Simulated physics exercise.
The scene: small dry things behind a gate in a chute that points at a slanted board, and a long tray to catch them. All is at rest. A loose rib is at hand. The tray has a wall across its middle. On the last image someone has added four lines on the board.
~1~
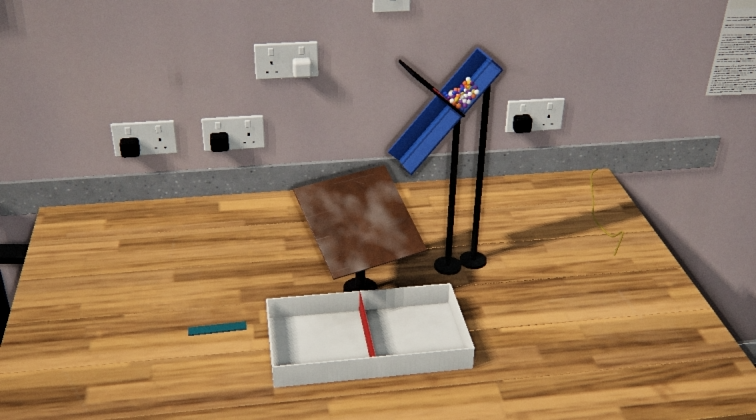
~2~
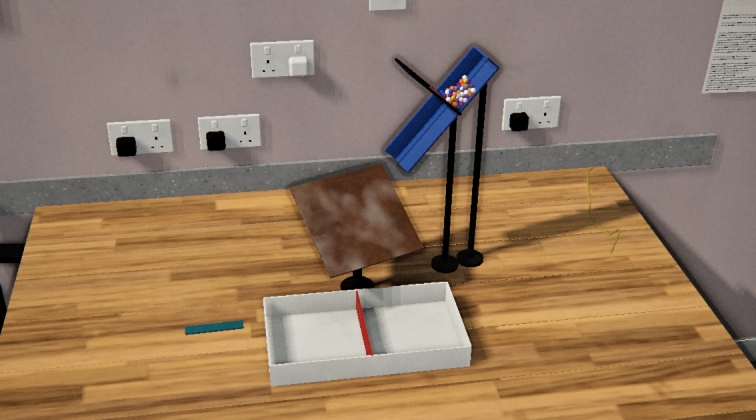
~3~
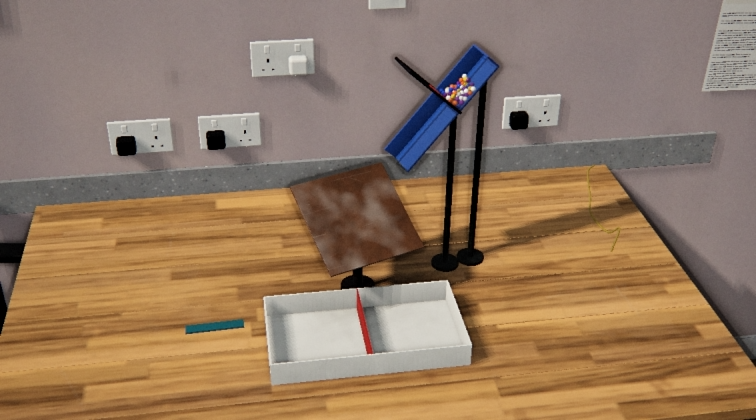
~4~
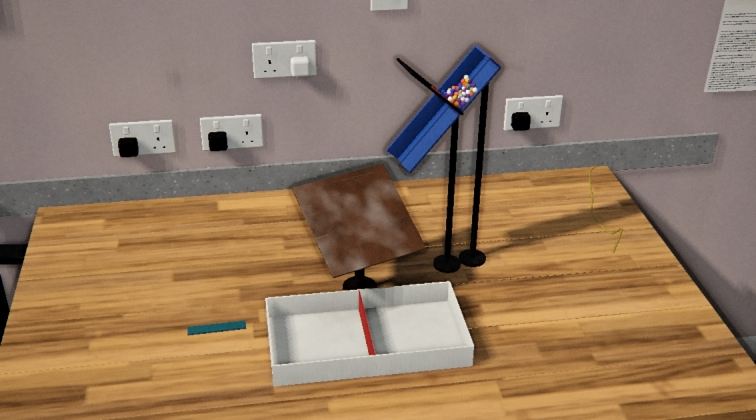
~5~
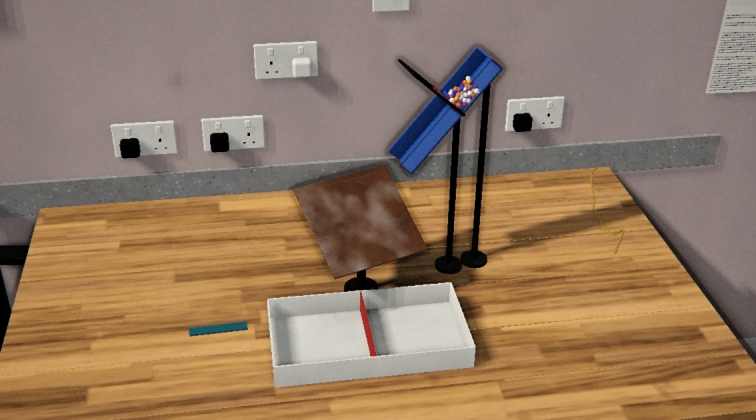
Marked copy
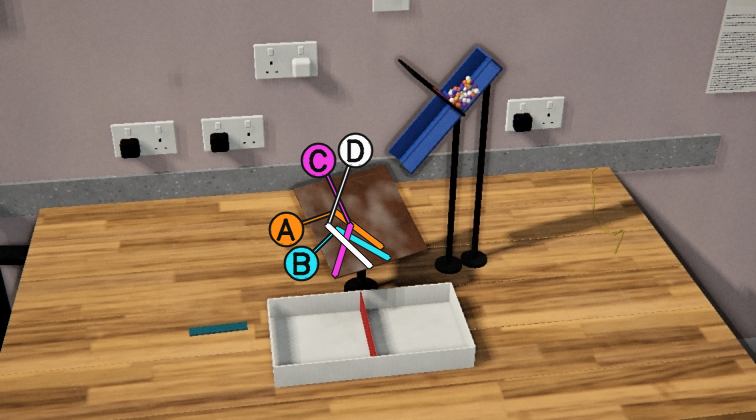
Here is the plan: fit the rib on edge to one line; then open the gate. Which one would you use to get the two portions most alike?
I would pick line C.
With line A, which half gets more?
The right half.
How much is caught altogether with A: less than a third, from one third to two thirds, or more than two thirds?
Line A gives more than two thirds.
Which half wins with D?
Right.
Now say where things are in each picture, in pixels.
Load behind the gate at (458, 96), round plastic beads; lip of the chute at (405, 168), sloping fairly steeply, in the first frame.
Middle of the board at (357, 218), tilted fairly steeply; middle of its low edge at (379, 262); of its high edge at (337, 175), in the second frame.
Front corners of the tray at (271, 365) and (471, 345); front end of its middle wall at (372, 354), in the third frame.
Middle of the load at (457, 94); lip at (404, 166), in the fourth frame.
Middle of the load at (458, 95); lip at (405, 167), in the fifth frame.
On the marked copy, line A from (335, 211) to (380, 246); line B from (336, 229) to (387, 257); line C from (350, 225) to (335, 274); line D from (328, 225) to (369, 265).
With A, of what is caught, a small part in the left half, nearly all in the right.
With B, of what is caught, a small part in the left half, most in the right.
With C, of what is caught, about half in the left half, about half in the right.
With D, of what is caught, a small part in the left half, nearly all in the right.
